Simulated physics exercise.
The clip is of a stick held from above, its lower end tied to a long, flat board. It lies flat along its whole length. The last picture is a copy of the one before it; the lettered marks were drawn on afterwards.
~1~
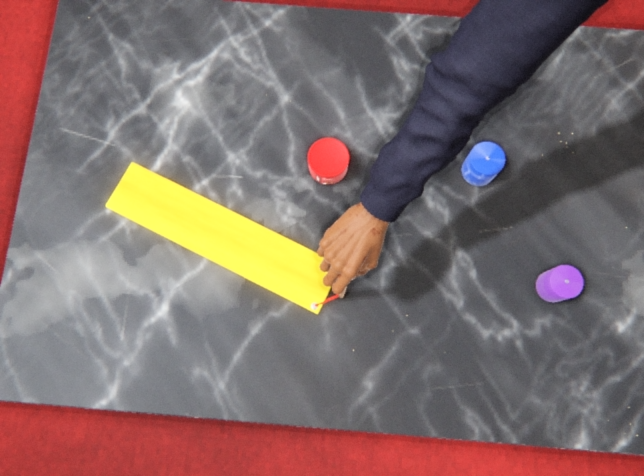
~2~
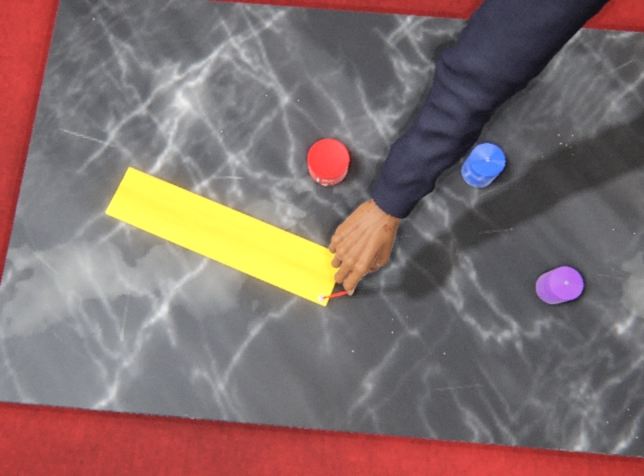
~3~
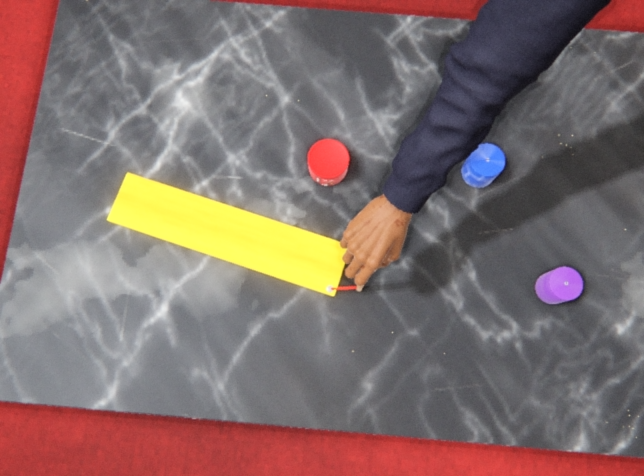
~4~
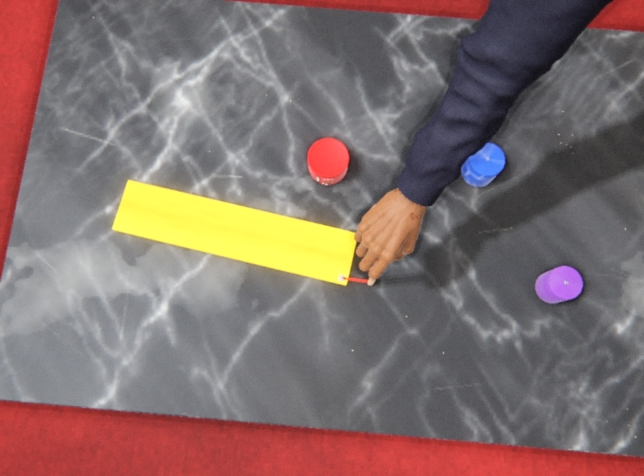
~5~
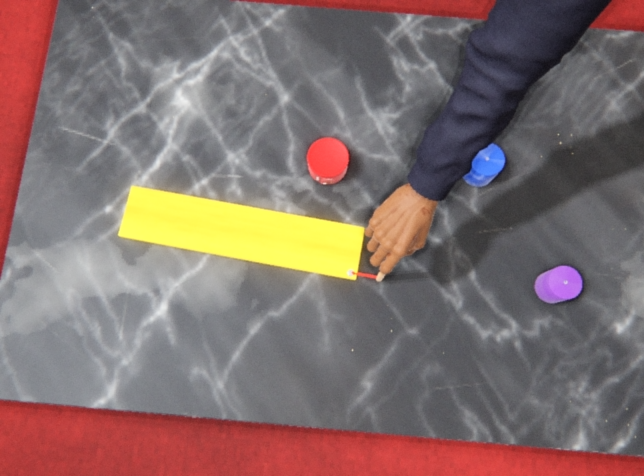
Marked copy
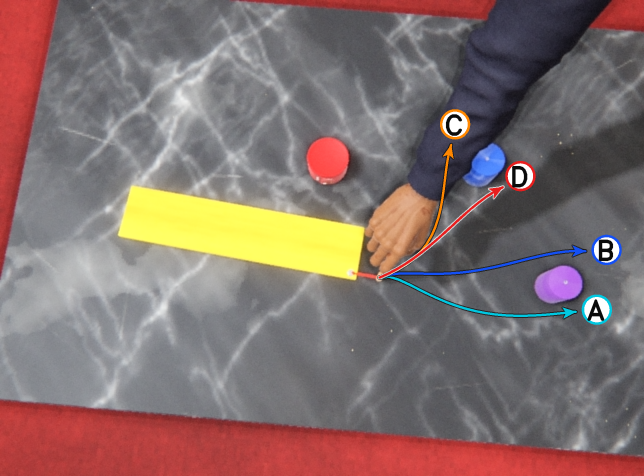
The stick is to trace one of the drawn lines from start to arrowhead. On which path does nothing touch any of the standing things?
Choose path B.
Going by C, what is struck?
It is the red tub.
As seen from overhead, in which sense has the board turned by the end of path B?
It turns anticlockwise.
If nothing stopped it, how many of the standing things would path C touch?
In all, one.
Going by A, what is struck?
The purple tin.
On the marked copy, A from (380, 278) via (475, 311) to (576, 312); B from (380, 278) via (489, 268) to (586, 251); C from (380, 278) via (438, 218) to (451, 145); D from (380, 278) via (443, 234) to (503, 187).
Following B. Soon after the start, foot of the stick (454, 273), middle of the board (310, 244).
Later, foot of the stick (526, 259), middle of the board (380, 250).
In the end, foot of the stick (590, 252), middle of the board (444, 250); nothing has been touched.
As for the rest, A meets the purple tin; C meets the red tub; D meets the blue tin.
